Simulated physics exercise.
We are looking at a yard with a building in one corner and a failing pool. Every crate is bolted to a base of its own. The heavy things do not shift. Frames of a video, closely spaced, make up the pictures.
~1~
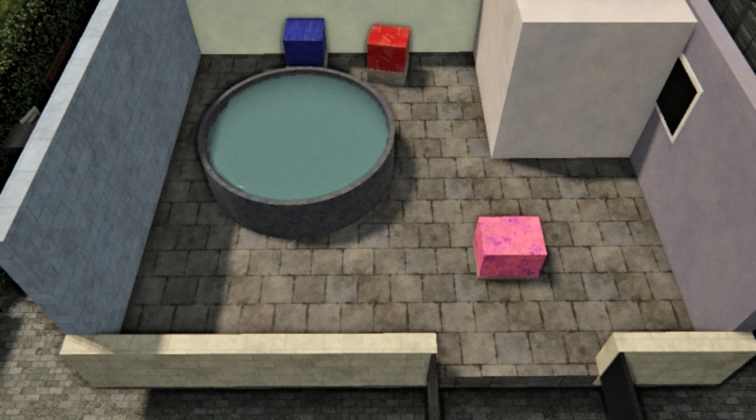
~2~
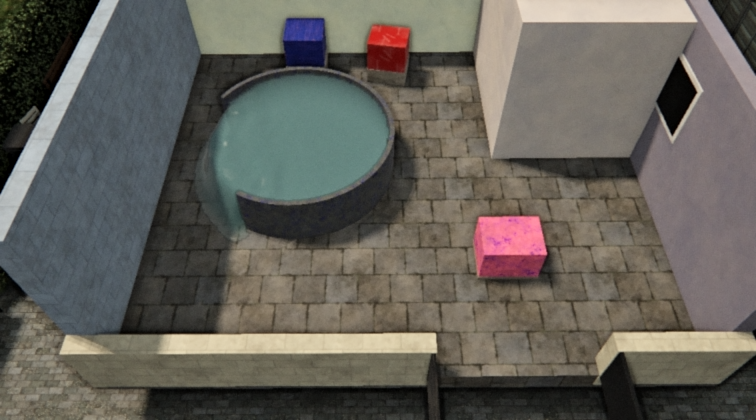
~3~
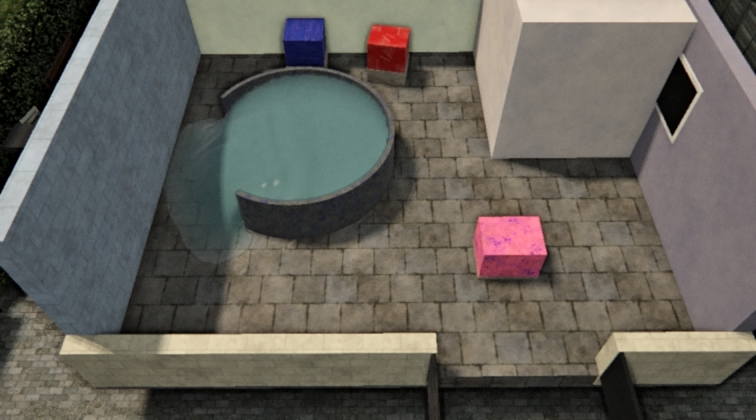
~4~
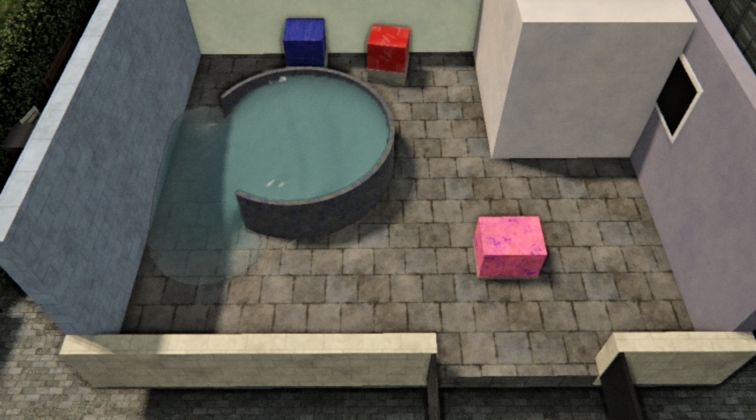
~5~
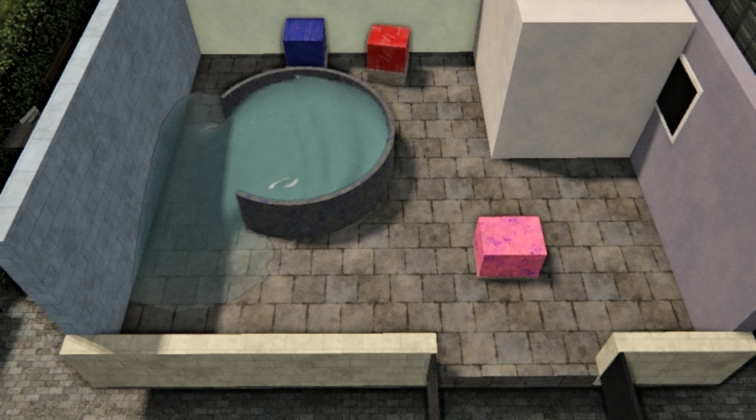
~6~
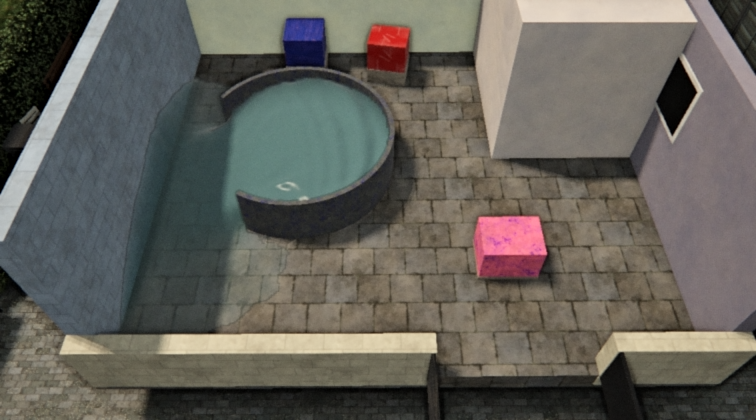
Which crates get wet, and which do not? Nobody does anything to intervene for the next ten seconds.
As I see it, the blue crate never gets touched by the water, the pink crate gets touched by the water, the red crate never gets touched by the water.
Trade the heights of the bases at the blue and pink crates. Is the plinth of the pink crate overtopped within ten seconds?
Pink: Untouched.
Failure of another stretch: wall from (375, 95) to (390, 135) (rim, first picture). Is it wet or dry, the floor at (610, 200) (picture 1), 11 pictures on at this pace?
Result for the point: Drenched.
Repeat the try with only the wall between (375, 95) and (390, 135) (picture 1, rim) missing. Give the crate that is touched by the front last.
My pick is the one in blue.
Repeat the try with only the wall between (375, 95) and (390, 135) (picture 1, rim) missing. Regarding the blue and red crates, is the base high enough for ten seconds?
The blue crate is not reached; the red crate is reached.
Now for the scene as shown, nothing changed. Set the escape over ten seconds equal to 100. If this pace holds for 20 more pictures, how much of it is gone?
About 5 per cent.
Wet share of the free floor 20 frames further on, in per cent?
My estimate is close to 70 per cent.
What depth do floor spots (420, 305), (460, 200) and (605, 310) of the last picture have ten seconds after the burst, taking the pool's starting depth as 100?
Around 16, 14 and 12 %.
A moment on, water covers 20 % of the floor; the blue crate not reached, the pink crate not reached, the red crate not reached.
Next, water covers 35 % of the floor; the blue crate water round its plinth, the pink crate not reached, the red crate water round its plinth.
Then, water covers 70 % of the floor; the blue crate water round its plinth, the pink crate water round its plinth, the red crate water round its plinth.
Later, water covers 100 % of the floor; the blue crate water round its plinth, the pink crate water round its plinth, the red crate water round its plinth.
In the end, water covers 100 % of the floor; the blue crate stayed above the water, the pink crate was topped, the red crate stayed above the water.
